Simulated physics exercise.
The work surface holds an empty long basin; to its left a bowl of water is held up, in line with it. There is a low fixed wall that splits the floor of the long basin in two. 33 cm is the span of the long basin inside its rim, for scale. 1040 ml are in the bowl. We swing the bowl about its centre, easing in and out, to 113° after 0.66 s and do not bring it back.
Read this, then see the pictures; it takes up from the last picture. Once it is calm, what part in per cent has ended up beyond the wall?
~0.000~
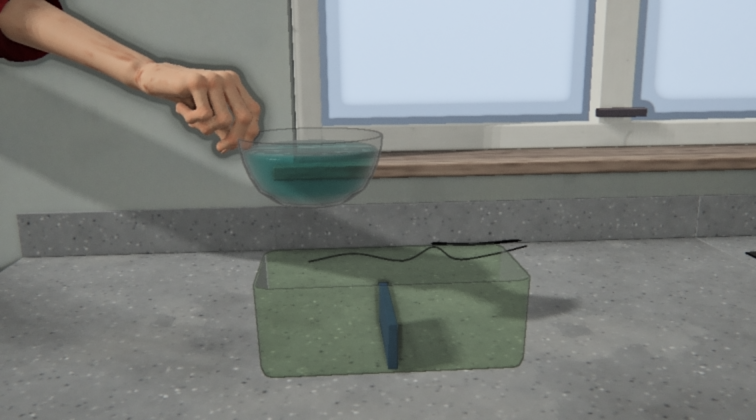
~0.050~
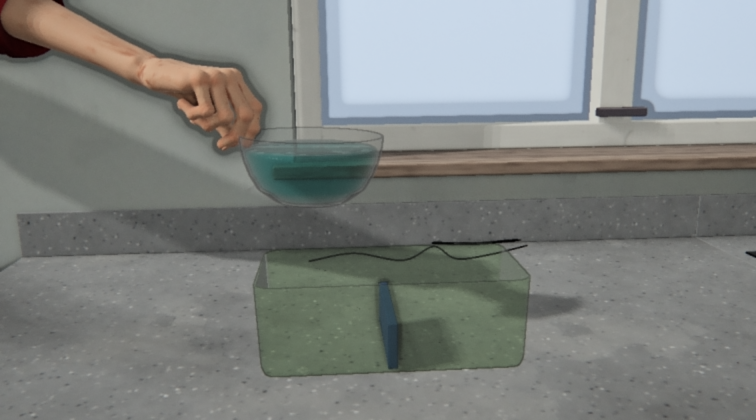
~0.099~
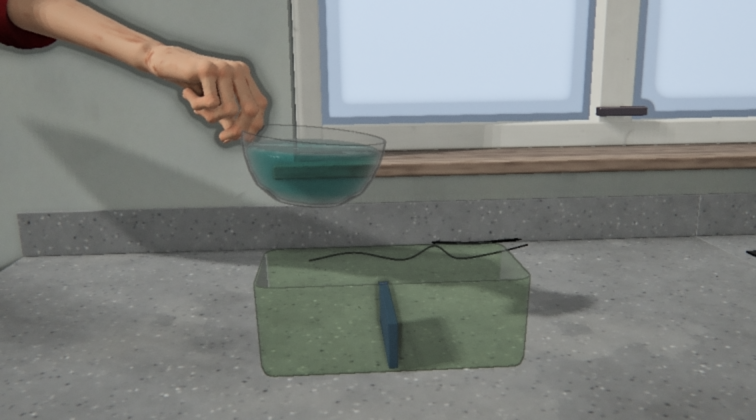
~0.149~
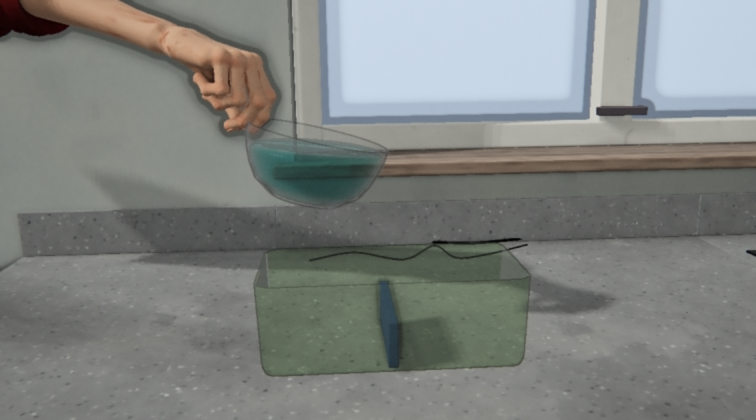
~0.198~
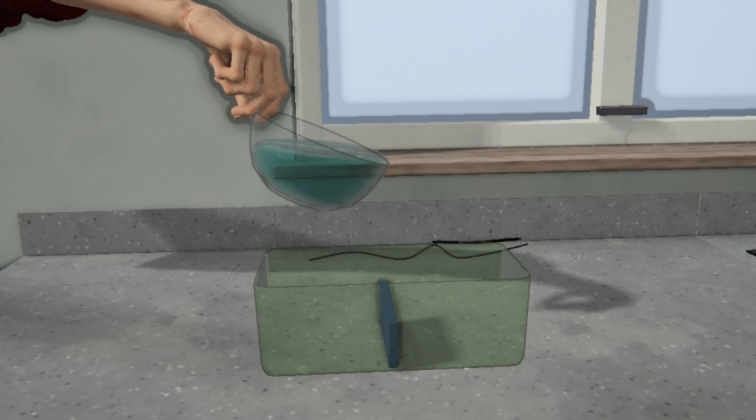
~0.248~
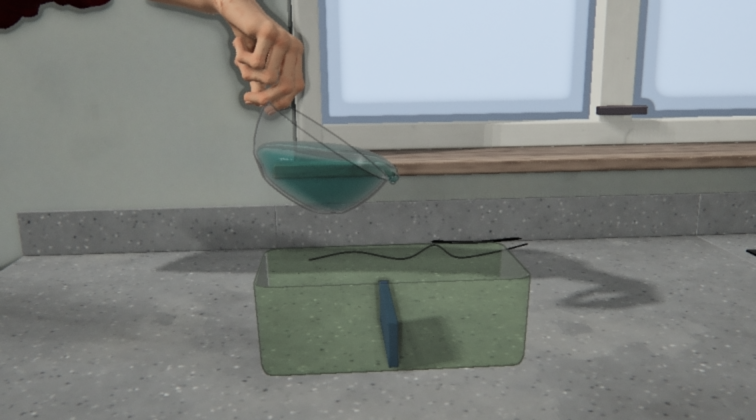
About 67 per cent ends up there.
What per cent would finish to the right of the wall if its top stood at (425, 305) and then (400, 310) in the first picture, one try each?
The first gives near 30 per cent and the second near 50 per cent.
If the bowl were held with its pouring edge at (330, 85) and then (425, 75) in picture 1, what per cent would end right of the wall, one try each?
It comes to 40 per cent, and then 80 per cent.
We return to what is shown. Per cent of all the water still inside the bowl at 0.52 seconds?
About 10 per cent.
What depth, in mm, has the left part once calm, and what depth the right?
Depths: Left near 14 mm, right near 30 mm.
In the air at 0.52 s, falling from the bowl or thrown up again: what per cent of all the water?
Near 26 per cent of it all.
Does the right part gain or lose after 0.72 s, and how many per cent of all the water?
It climbs by roughly 10 per cent.
Then, 0.52 s in, the tilt is 101° and 10 per cent is still to pour, 2 is left of the wall and 61 right of it.
Then, 0.72 s in, the tilt is 113° and 0 per cent is still to pour, 22 is left of the wall and 57 right of it.
Then, 0.93 s in, the tilt is 113° and 0 per cent is still to pour, 27 is left of the wall and 69 right of it.
Then, 1.16 s in, the tilt is 113° and 0 per cent is still to pour, 29 is left of the wall and 67 right of it.
Finally, 29 per cent lies left of the wall, 67 right of it and 4 outside.
